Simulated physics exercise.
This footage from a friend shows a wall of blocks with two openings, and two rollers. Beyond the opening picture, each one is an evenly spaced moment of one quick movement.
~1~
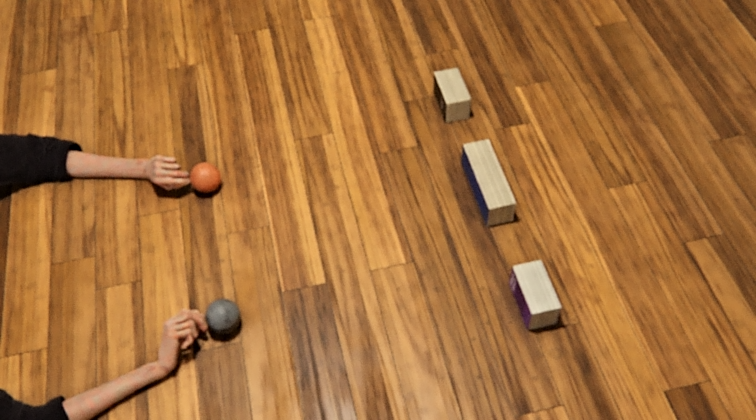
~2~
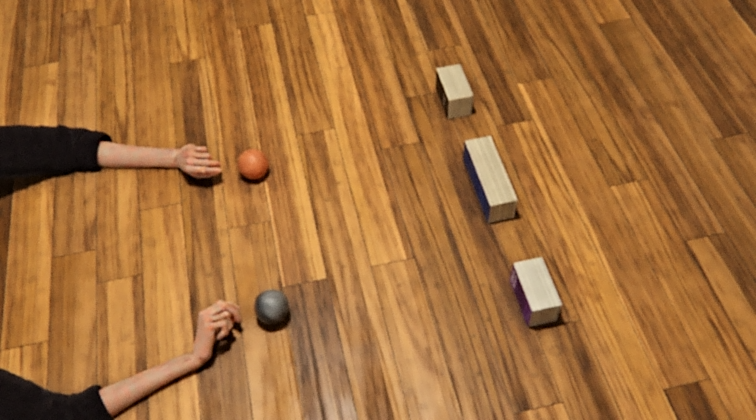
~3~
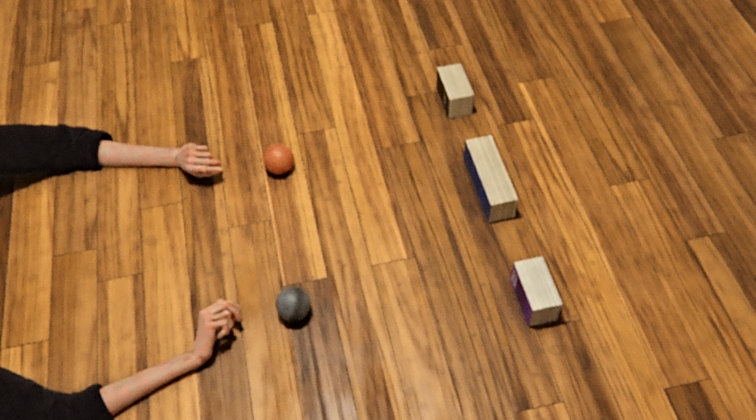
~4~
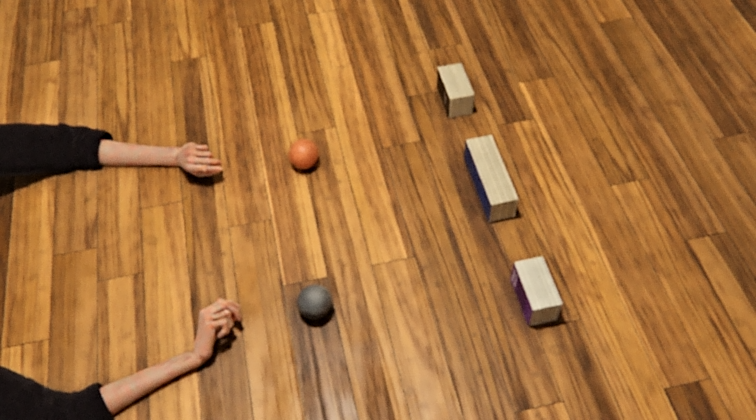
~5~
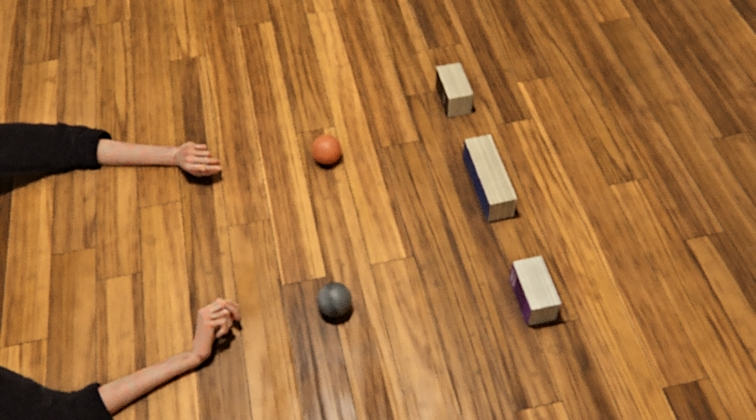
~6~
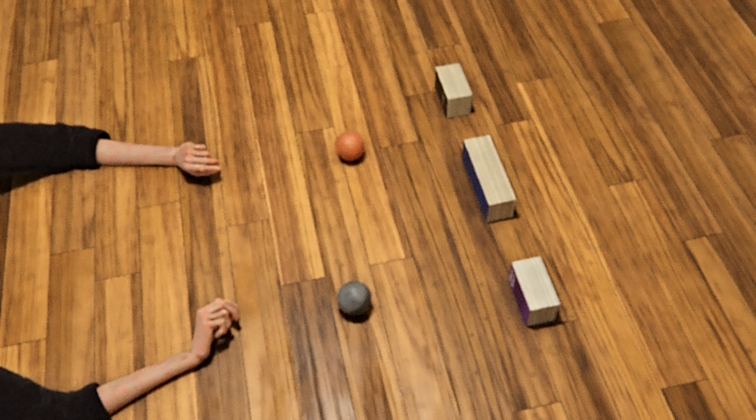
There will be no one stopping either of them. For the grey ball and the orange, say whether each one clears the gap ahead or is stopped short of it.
I expect the grey ball to be kept back by a block; I expect the orange to get past the blocks.
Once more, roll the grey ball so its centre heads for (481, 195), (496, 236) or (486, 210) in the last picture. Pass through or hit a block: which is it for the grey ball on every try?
Well, the first time it meets a block, the second time it fits through the gap, and the third time it meets a block.
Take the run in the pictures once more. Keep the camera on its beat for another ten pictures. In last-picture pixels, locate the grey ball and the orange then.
I'd say roughly (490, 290) for the first one and roughly (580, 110) for the second.
Then, 0.30 s past the last view, grey ball heading on near (458, 290); orange heading on near (468, 126).
Then, 0.78 s past the last view, grey ball coming back near (487, 301); orange heading on near (647, 95).
Then, 1.20 s past the last view, grey ball coming back near (477, 316); orange heading on.
Finally, the grey ball hits a block; the orange passes through its gap.
